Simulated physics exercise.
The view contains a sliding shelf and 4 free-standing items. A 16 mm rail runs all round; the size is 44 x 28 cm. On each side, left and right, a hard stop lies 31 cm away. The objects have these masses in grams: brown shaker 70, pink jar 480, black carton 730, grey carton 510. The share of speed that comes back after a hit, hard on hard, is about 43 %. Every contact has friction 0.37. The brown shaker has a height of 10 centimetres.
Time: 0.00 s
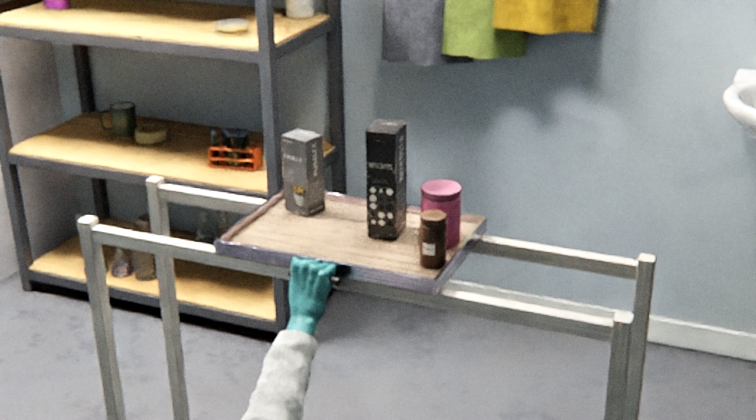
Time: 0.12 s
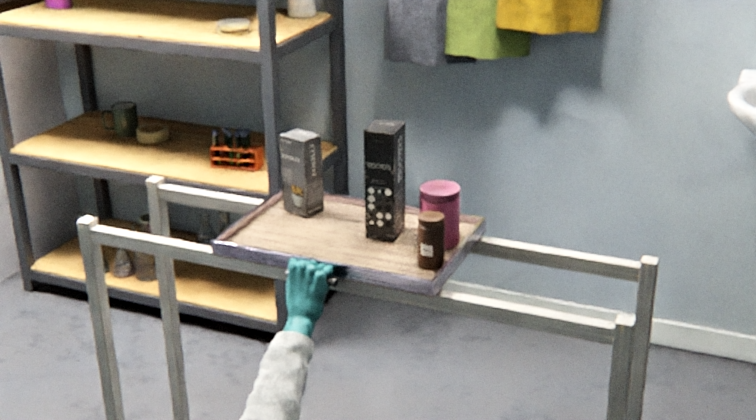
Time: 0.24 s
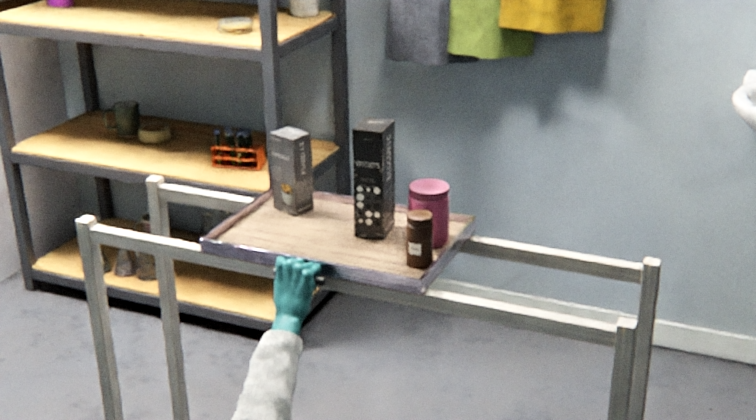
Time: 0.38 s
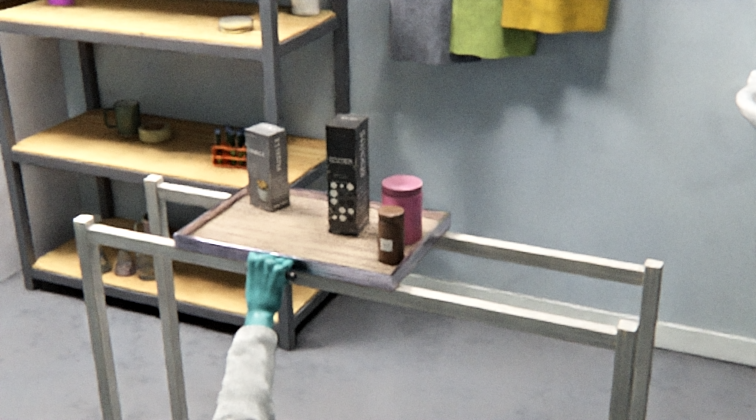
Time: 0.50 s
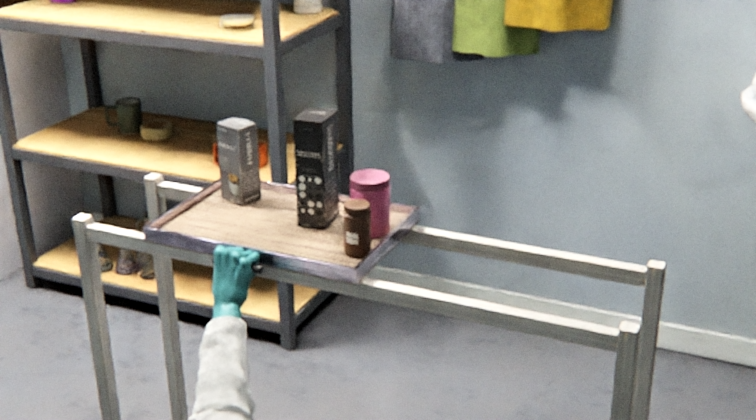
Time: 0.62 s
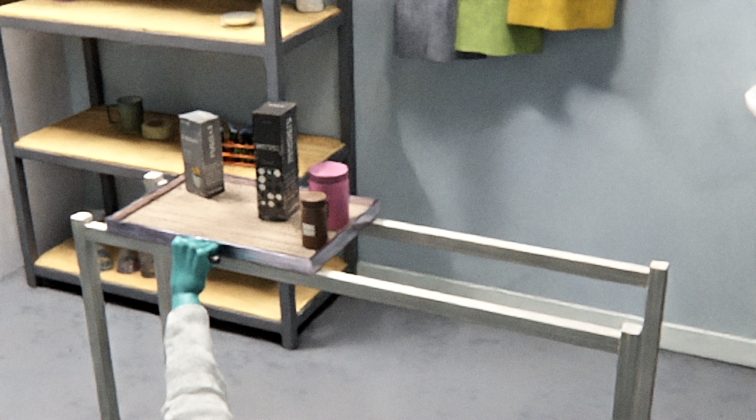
At the start, a teal-gloved hand grips the front edge of a wooden tray on a metal rail frame, with a grey carton, black carton, pink jar and brown shaker standing on it. The tray barely shifts at first, then slides left with the hand, its four items still upright.
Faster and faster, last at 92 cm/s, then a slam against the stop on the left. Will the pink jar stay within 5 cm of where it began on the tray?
No, it is displaced farther than that.
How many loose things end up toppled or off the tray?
The number here is 2.
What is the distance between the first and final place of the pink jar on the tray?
About 10 cm.
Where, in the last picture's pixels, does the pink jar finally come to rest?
Around (252, 182).
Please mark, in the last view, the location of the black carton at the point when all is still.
I'd put it at around (158, 180).
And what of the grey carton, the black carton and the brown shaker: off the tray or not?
When everything stops, the grey carton is out of bounds, the black carton is still in bounds, and the brown shaker is still in bounds.
After 0.82 s, tray has slid 31 cm left; pink jar slid 8 cm near (263, 184); black carton leaning 15°; grey carton leaning 19°.
After 1.02 s, tray has slid 31 cm left; grey carton now off the tray; pink jar slid 10 cm near (251, 183); black carton on its side.
After 1.22 s, tray has slid 31 cm left; pink jar slid 10 cm near (251, 183); black carton on its side; brown shaker slid 10 cm.
After 1.42 s, pink jar resting near (251, 183).
By the end (1.7 s), off the tray, grey carton; tipped over on the tray, black carton; not toppled but over 5 cm from the start, brown shaker and pink jar. Seen from the same camera at the end, pink jar near (251, 183).
